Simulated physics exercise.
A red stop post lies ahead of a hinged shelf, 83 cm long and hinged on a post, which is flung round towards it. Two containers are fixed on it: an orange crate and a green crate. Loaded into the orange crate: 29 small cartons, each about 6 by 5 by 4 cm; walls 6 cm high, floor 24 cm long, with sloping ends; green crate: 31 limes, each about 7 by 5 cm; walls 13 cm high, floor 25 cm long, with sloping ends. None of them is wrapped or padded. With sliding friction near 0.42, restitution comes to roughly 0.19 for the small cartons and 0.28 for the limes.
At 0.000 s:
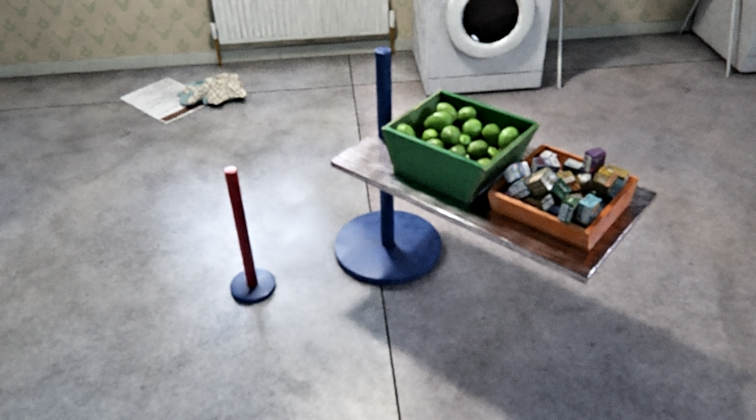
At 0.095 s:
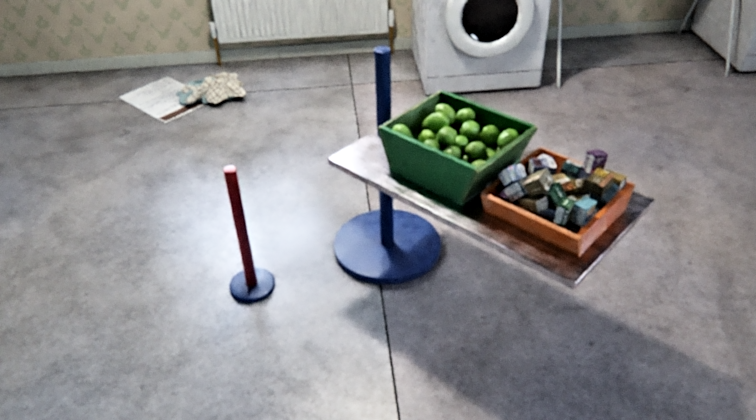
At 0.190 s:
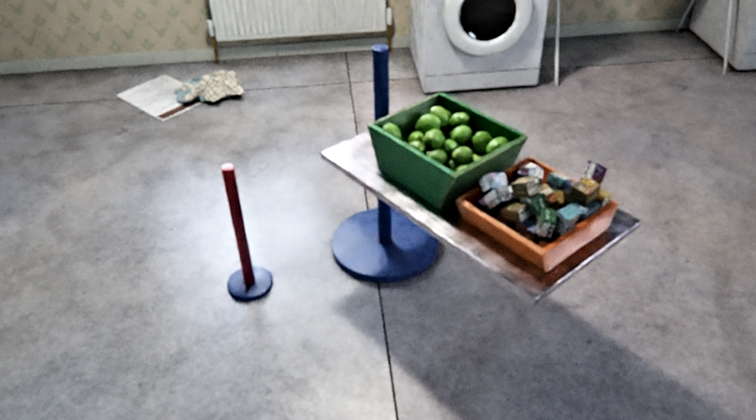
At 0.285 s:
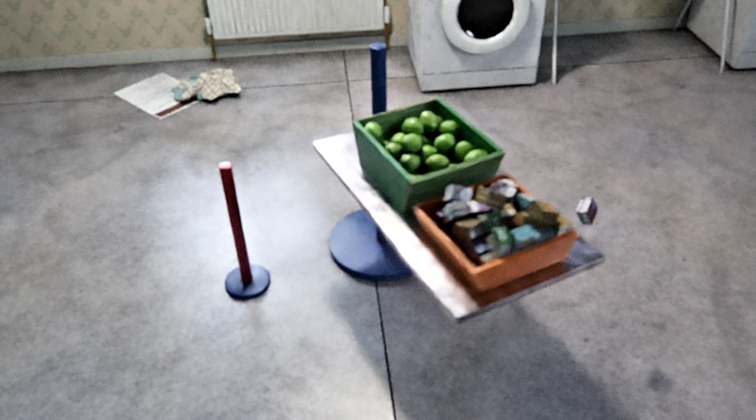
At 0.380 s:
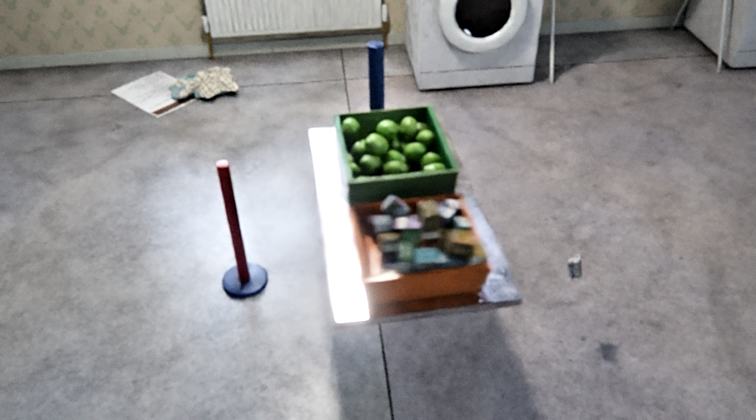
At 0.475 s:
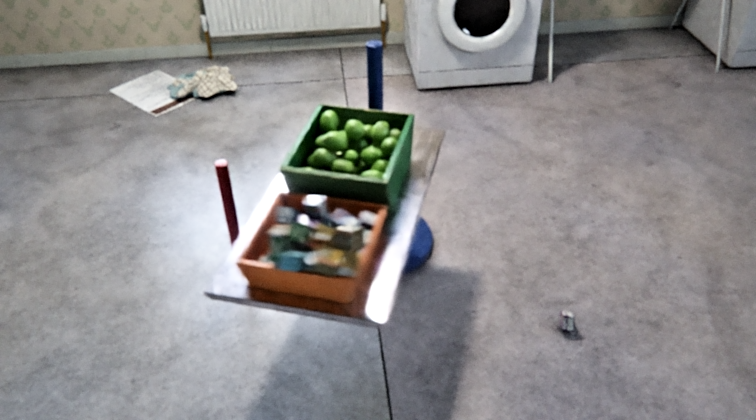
In a room with a grey floor, a radiator and a white washing machine against the back wall, seen from above by a slightly panning camera, a short red post stands left of a taller blue one. A shelf on the blue post holds a green crate of green fruit and an orange crate of small cartons. The shelf swings toward the viewer and round to the left, carrying both crates, while one carton flies out and drops on the right.
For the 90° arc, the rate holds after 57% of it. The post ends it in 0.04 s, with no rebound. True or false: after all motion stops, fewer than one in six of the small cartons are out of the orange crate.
False.
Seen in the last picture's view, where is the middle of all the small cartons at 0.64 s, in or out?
In the last view, the centre sits near (213, 212).
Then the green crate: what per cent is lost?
Green crate: 0%.
After 0.56 s, end of the swing.
After 0.64 s, the orange crate is down by 5 of 29 and the green crate has all 31.
After 0.76 s, the orange crate is down by 10 of 29 and the green crate has all 31.
After 0.98 s, the orange crate is down by 10 of 29 and the green crate has all 31.
Outcome (at 1.41 s), the orange crate is down by 10 of 29 and the green crate has all 31. Asked share, 10 of 29, 34 per cent.
